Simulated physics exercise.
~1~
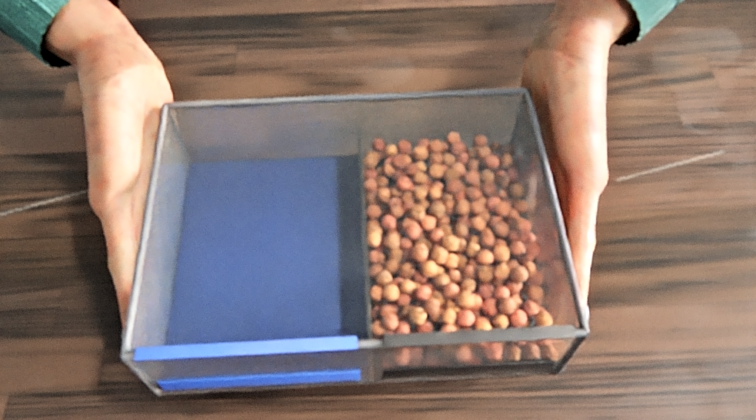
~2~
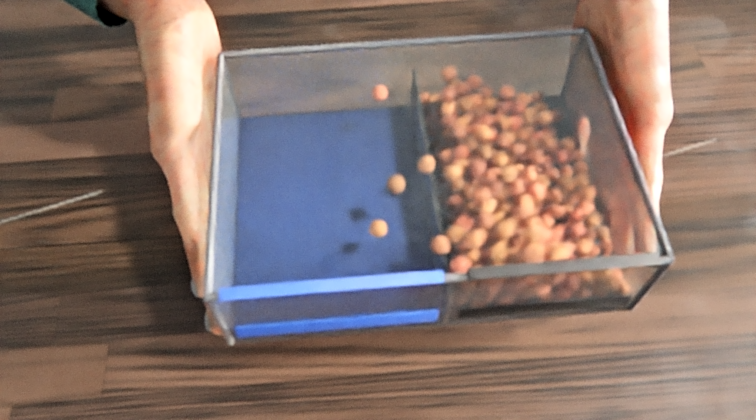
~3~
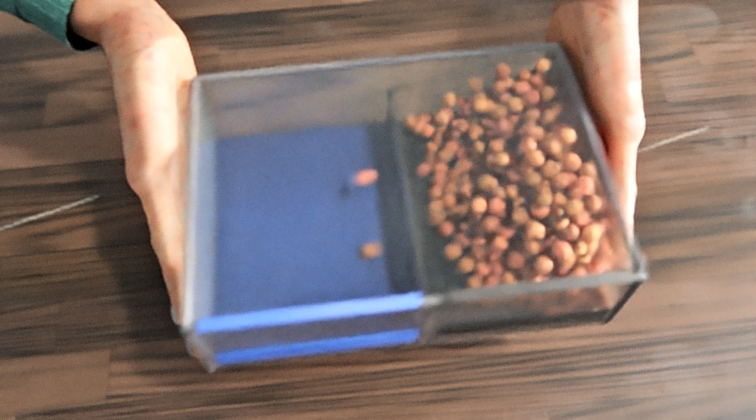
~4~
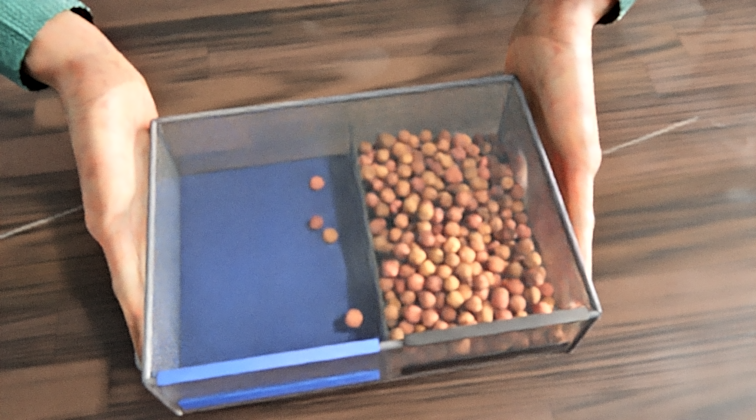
In this clip, two hands hold a clear-lidded box with an empty blue section at left and a black section full of small round brown pellets, then shake it from side to side. Several pellets hop into the blue section, and four rest there at the end while the rest stay in the black section.
